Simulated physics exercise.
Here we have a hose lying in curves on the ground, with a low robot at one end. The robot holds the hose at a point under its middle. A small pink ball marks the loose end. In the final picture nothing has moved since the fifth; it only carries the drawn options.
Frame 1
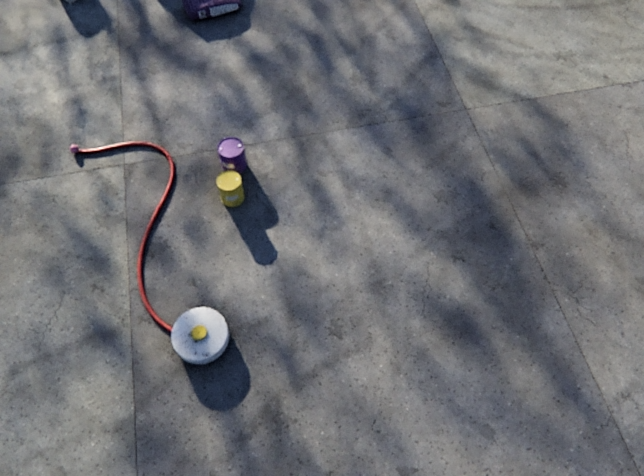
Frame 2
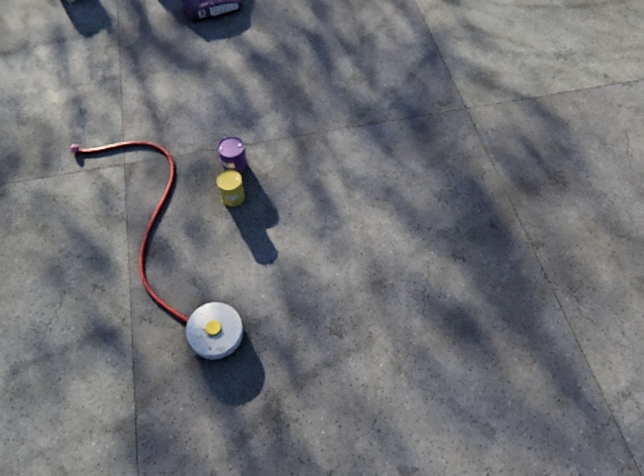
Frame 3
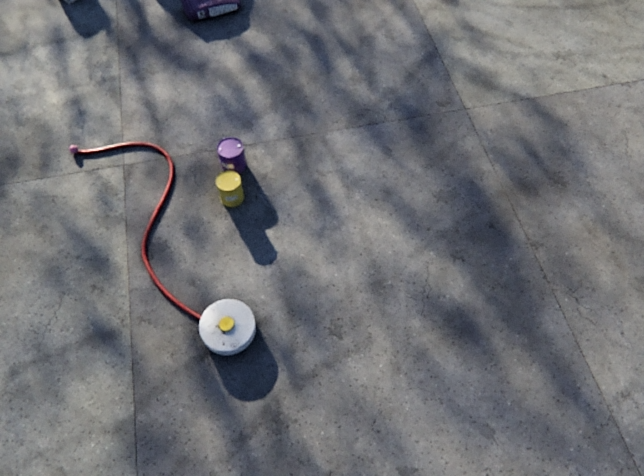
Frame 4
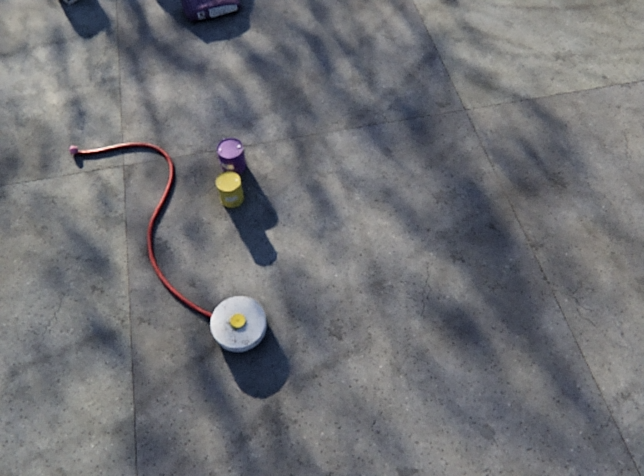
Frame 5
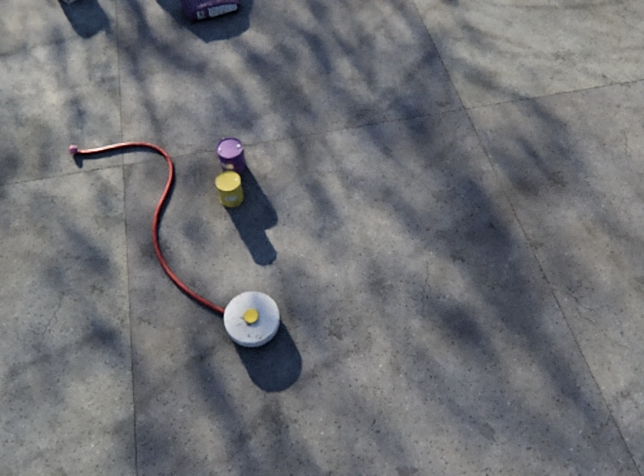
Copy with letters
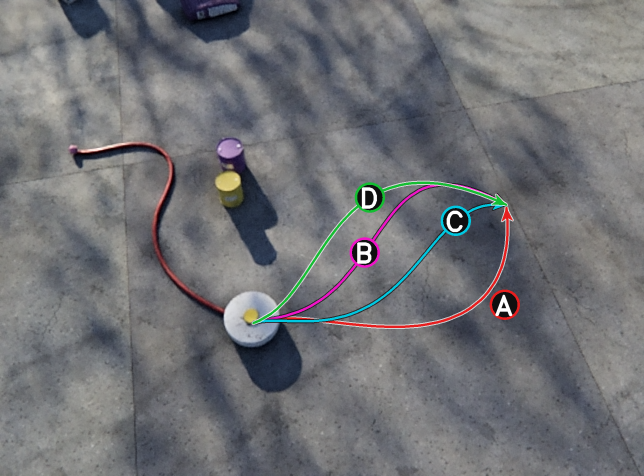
A round white robot with a yellow centre sits at the near end of a curving red hose on grey paving, seen from high above in dappled tree shade. A purple keg and a yellow keg stand close together right of the hose, with dark objects at the top edge. The robot slides slowly rightward and slightly up, drawing the hose's lower part along, while the far end, kegs and camera stay still.
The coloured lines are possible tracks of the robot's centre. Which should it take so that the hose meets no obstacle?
Line A does it.
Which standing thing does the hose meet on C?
It meets the yellow keg.
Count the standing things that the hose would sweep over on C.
It sweeps one.
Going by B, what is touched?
It is the yellow keg.
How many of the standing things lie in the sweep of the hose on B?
It sweeps one.
On the marked copy, A from (253, 323) via (437, 322) to (506, 208); B from (253, 323) via (380, 230) to (506, 205); C from (253, 323) via (402, 281) to (506, 205); D from (253, 323) via (361, 204) to (506, 205).
Following A. Soon after the start, robot (389, 323), middle of the hose (226, 238), free end (103, 154).
Later, robot (499, 276), middle of the hose (310, 261), free end (162, 191).
In the end, robot (509, 200), middle of the hose (344, 251), free end (183, 202); nothing has been touched.
As for the rest, B meets the yellow keg; C meets the yellow keg; D meets the purple keg and yellow keg.
